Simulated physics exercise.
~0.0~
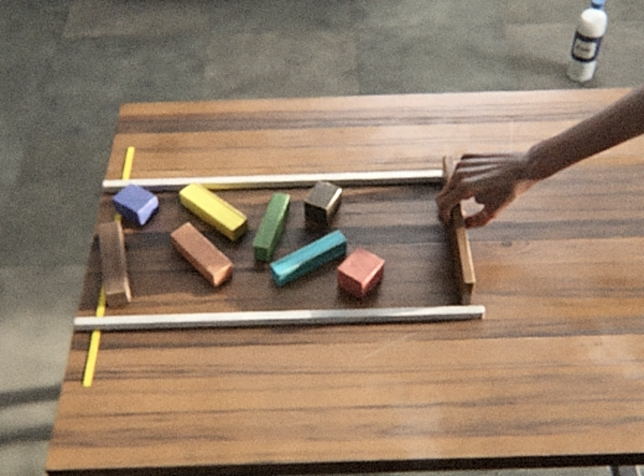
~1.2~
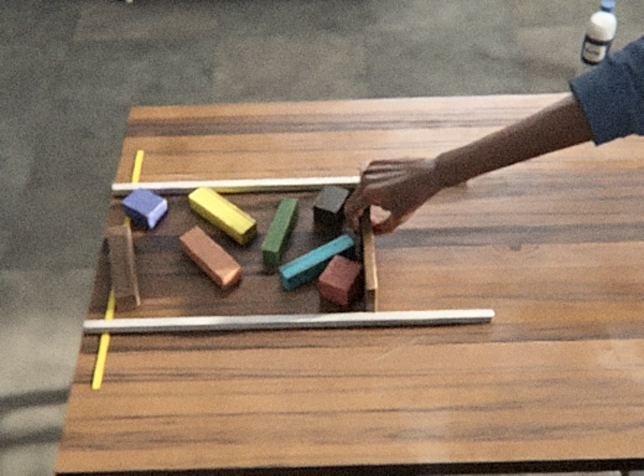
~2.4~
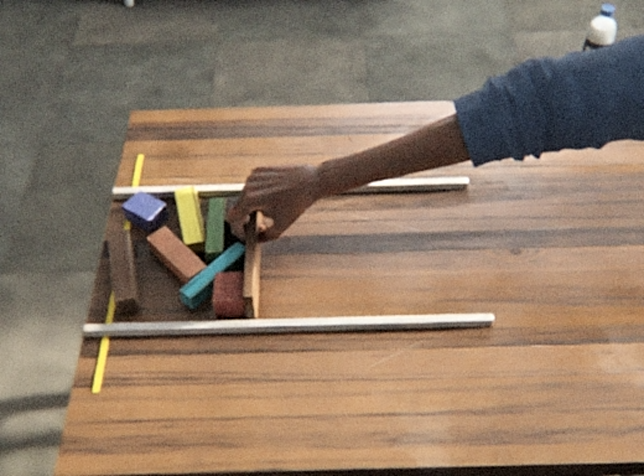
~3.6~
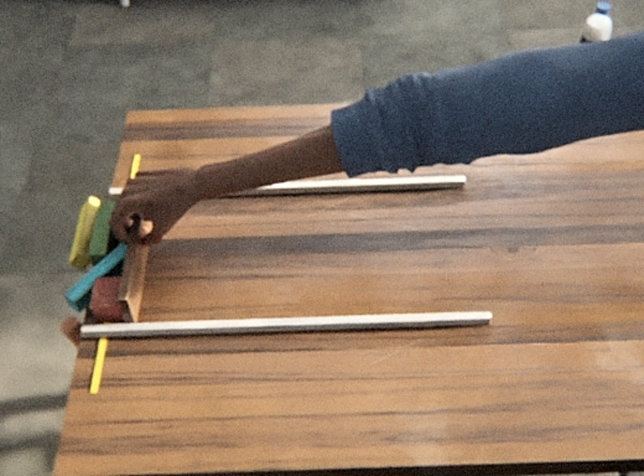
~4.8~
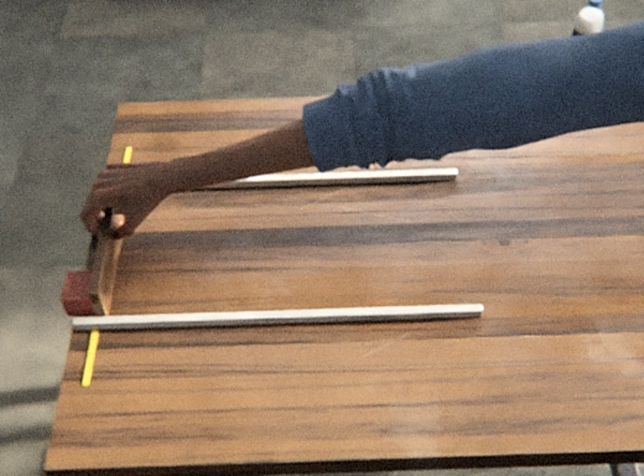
A hand pushed an upright board leftward between two pale rails, sweeping a scatter of colourful sticks and blocks toward the table's left edge until nearly all went over, and it stopped by the yellow tape with just the red block still visible beside it.
